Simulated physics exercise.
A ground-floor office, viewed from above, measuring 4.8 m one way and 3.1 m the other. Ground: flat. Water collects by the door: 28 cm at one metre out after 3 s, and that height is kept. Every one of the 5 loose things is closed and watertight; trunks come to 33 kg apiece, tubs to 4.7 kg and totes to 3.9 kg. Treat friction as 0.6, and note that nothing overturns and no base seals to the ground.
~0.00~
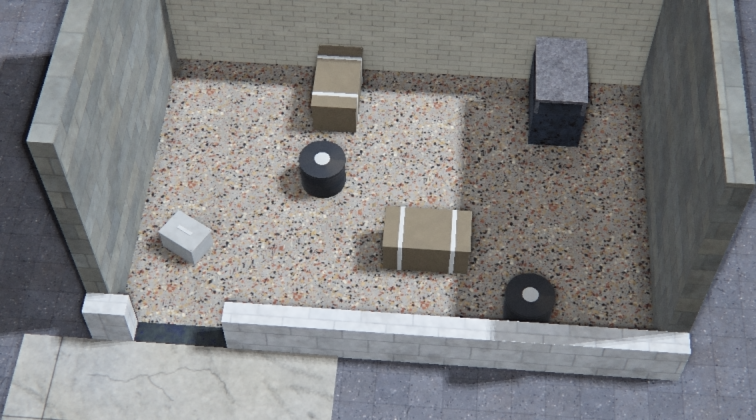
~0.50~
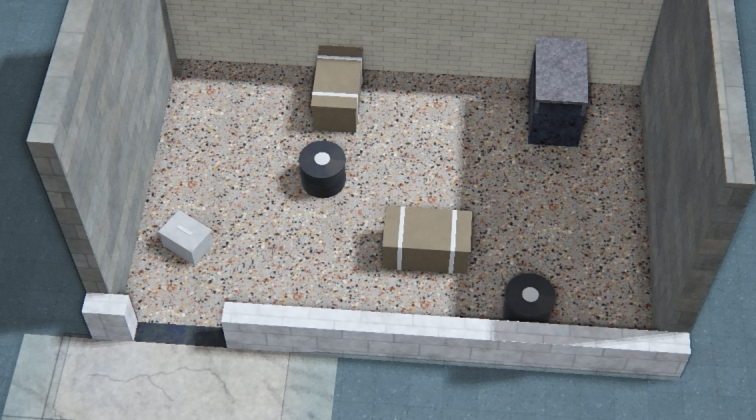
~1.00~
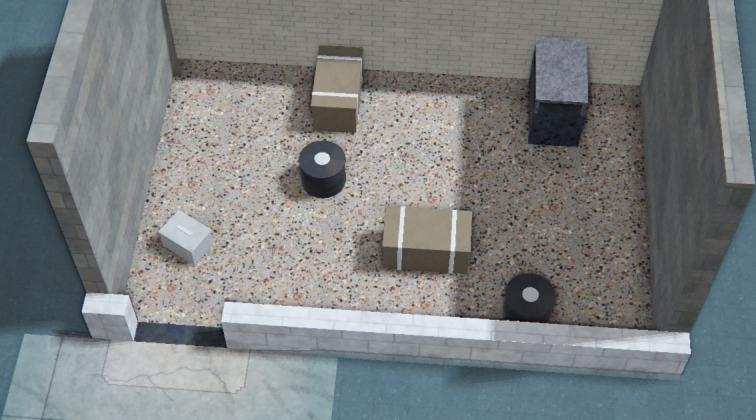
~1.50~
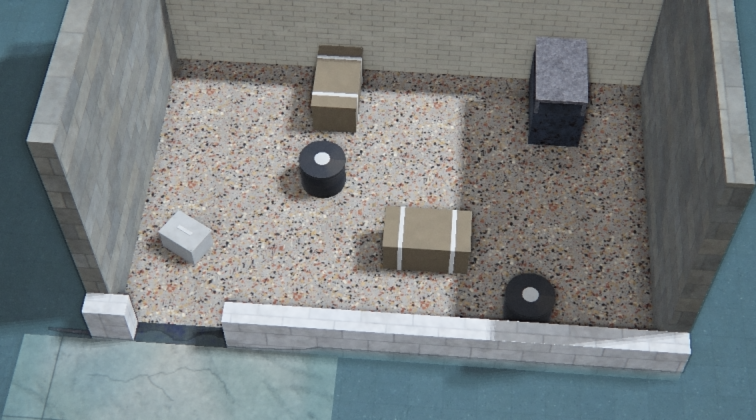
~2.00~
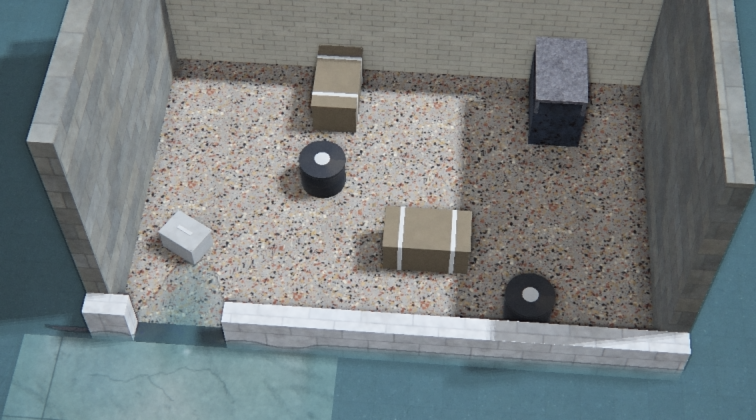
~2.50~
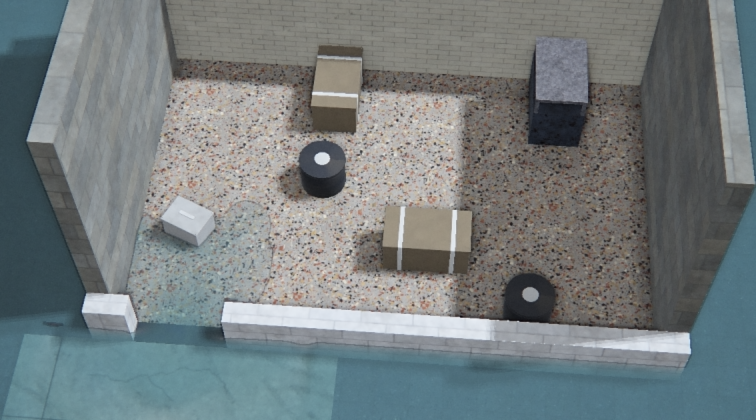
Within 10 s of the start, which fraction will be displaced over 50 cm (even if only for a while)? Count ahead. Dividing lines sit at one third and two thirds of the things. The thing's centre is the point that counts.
It falls in the mid range.
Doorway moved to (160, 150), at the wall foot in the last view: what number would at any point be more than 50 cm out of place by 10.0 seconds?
The count would be 3.
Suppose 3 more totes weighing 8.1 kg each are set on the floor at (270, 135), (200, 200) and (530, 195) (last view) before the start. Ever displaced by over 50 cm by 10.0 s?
First exceeds it, second exceeds it, third exceeds it.
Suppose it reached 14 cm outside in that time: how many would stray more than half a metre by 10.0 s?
Count: 2.
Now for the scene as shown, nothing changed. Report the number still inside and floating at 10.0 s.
I'd say 4 of them.
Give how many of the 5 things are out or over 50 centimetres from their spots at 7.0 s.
Result: 3.
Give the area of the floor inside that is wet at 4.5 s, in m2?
Wet: Near 7.5 m2.
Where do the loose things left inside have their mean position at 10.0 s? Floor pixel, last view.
I'd put it close to (511, 253) in the last view.
After 3.5 s 1 of 5 are over 50 cm from their spots; 0 afloat.
After 4.5 s 2 of 5 are over 50 cm from their spots; 1 afloat.
After 7.0 s 3 of 5 are over 50 cm from their spots; 2 afloat.
After 10.0 s 3 of 5 are over 50 cm from their spots, and 3 have been at some point; 4 afloat.
